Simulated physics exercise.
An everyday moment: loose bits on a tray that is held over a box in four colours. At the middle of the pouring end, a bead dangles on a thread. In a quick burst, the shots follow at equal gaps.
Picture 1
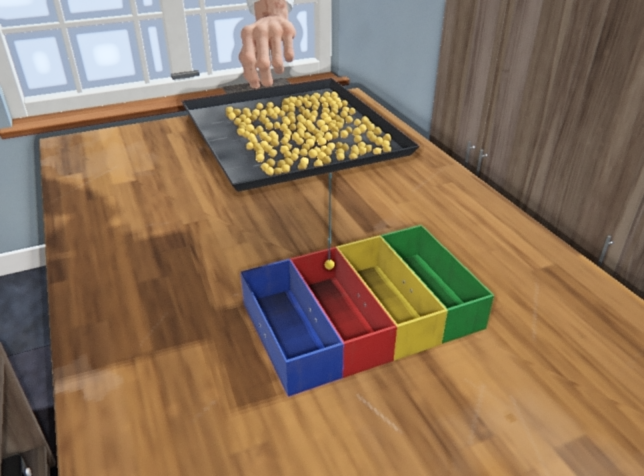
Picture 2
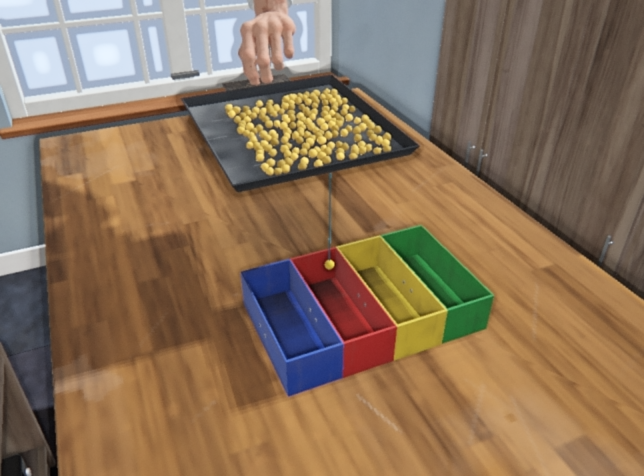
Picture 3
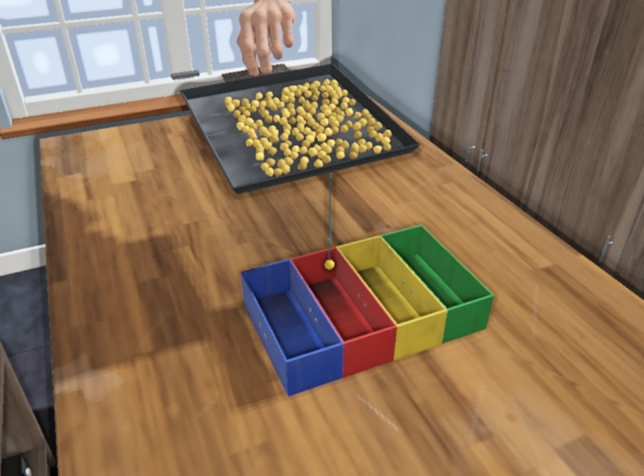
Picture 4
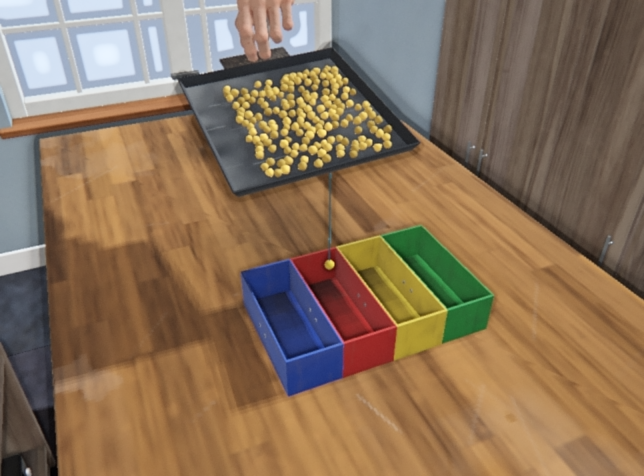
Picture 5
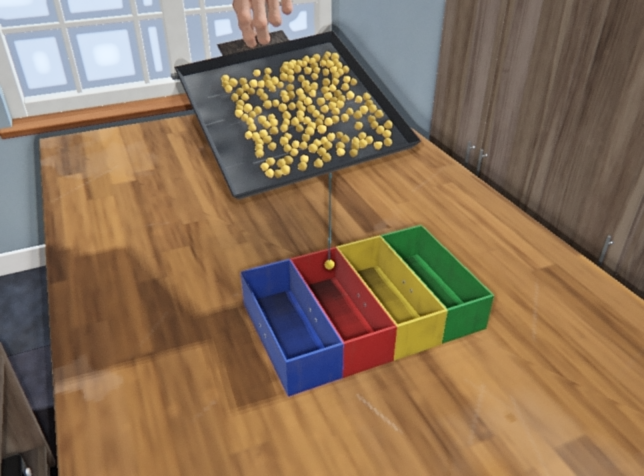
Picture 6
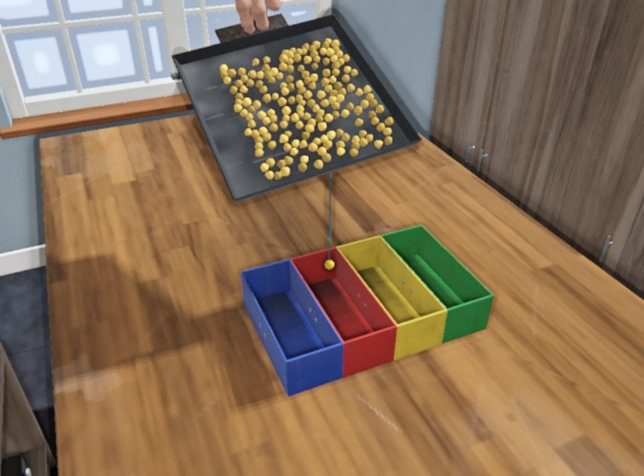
On a wooden counter by a window, a hand raised the back of a dark tray of yellow puffed balls, tilting it steadily toward its left front corner above a blue, red, yellow and green box.
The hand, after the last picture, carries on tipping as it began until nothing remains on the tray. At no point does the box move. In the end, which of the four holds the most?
The blue cell holds the most.
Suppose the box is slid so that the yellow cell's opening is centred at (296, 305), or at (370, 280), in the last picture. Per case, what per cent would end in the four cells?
Result: 100 % and 80 %.
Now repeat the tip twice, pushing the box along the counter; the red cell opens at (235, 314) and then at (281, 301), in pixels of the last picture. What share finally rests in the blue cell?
In the first position around 0 percent, in the second around 30 percent.
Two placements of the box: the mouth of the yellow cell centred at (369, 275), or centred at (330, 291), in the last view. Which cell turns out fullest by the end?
So the first one goes to the cell in blue and the second to the red one.
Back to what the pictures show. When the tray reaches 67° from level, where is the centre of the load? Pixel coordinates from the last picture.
In the last view, the load is centred near (291, 189).
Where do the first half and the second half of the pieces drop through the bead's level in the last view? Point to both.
I'd place the first part at (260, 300) and the rest at (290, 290).
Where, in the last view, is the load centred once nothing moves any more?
Close to (288, 344) in the last picture.
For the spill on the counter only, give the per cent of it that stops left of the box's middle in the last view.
Roughly 100 %.
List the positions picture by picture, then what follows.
Corners of the pouring end at (237, 180) and (412, 145), level; middle of the load at (303, 129), puffed corn balls; bead on its thread at (329, 265); blue cell at (315, 366); red cell at (369, 348); yellow cell at (420, 332); green cell at (468, 316), in the first frame.
Corners of the pouring end at (237, 181) and (412, 144), level; middle of the load at (303, 127), in the second frame.
Corners of the pouring end at (237, 183) and (412, 143), tipped barely, lowest at the left corner; middle of the load at (303, 122), in the third frame.
Corners of the pouring end at (237, 187) and (413, 141), tipped a little, lowest at the left corner; middle of the load at (302, 116), in the fourth frame.
Corners of the pouring end at (237, 190) and (413, 139), tipped clearly, lowest at the left corner; middle of the load at (302, 109), in the fifth frame.
Corners of the pouring end at (238, 193) and (414, 137), tipped clearly, lowest at the left corner; middle of the load at (302, 103); blue cell at (315, 366); red cell at (369, 348); yellow cell at (420, 332); green cell at (468, 316), in the sixth frame.
Soon, tray tipped steeply; about two thirds on the tray; about a third falling or outside the box.
A while on, tray tipped past a quarter turn; about half in the blue cell; a small part in the red cell; a stray few in the yellow cell; a stray few in the green cell; about a third falling or outside the box.
Towards the end, tray tipped past a quarter turn; about half in the blue cell; a small part in the red cell; a stray few in the yellow cell; a stray few in the green cell; about a third falling or outside the box.
Finally, tray tipped past a quarter turn; about half in the blue cell; a small part in the red cell; a stray few in the yellow cell; a stray few in the green cell; about a third outside the box.
